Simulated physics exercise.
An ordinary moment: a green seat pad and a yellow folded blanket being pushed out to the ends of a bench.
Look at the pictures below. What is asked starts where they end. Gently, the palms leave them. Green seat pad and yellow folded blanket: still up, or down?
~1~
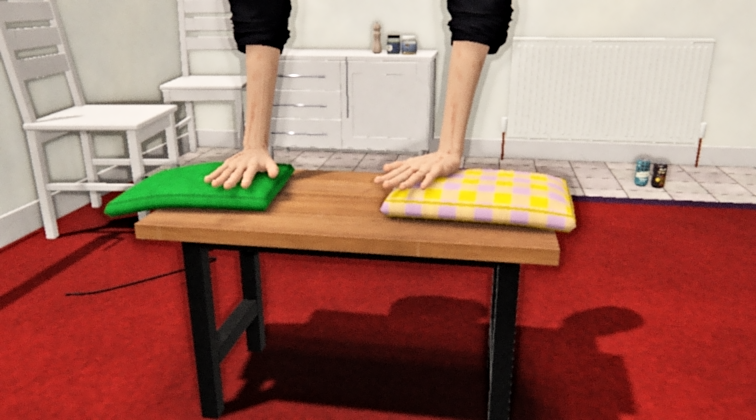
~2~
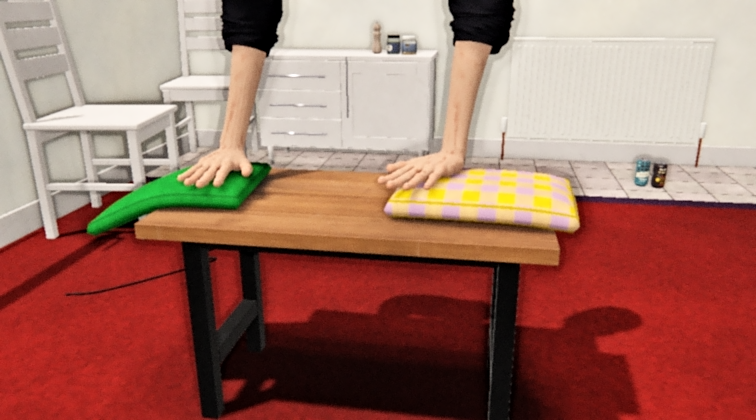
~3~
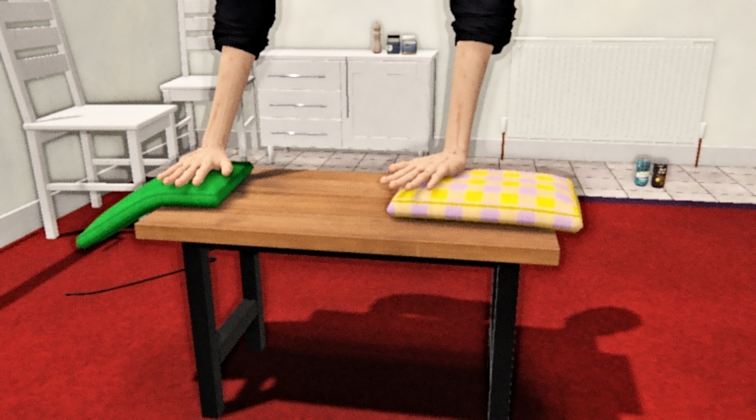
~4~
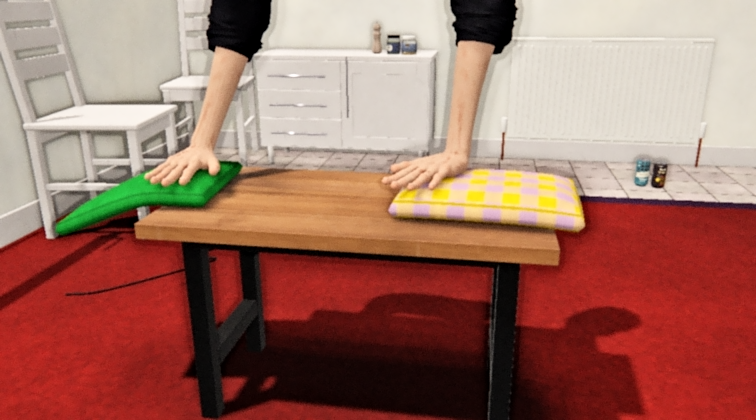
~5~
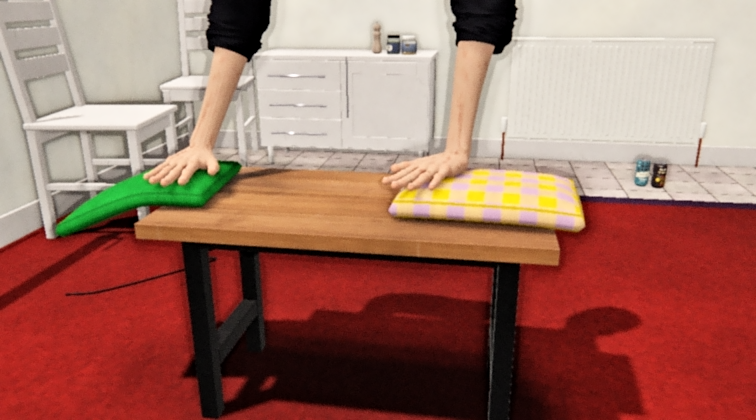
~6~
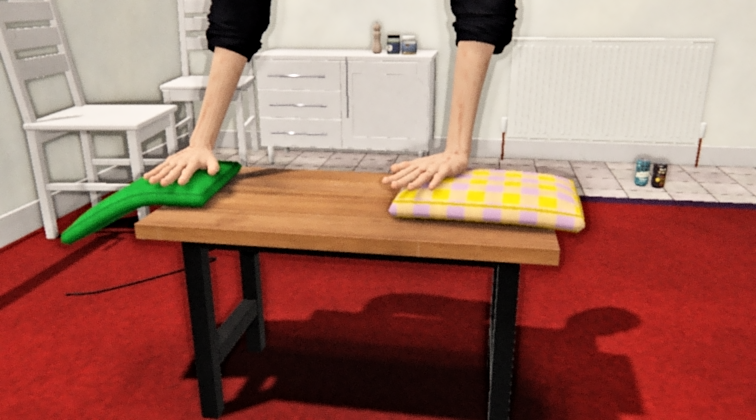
Green seat pad - down, yellow folded blanket - still up.
Then, 0.38 s later than the last view, seat pad falling near (160, 297); folded blanket at rest.
Then, 0.76 s later than the last view, seat pad on the floor near (161, 323); folded blanket at rest.
Finally, seat pad on the floor near (132, 355); folded blanket at rest. The green seat pad tips over and falls and the yellow folded blanket holds its place.
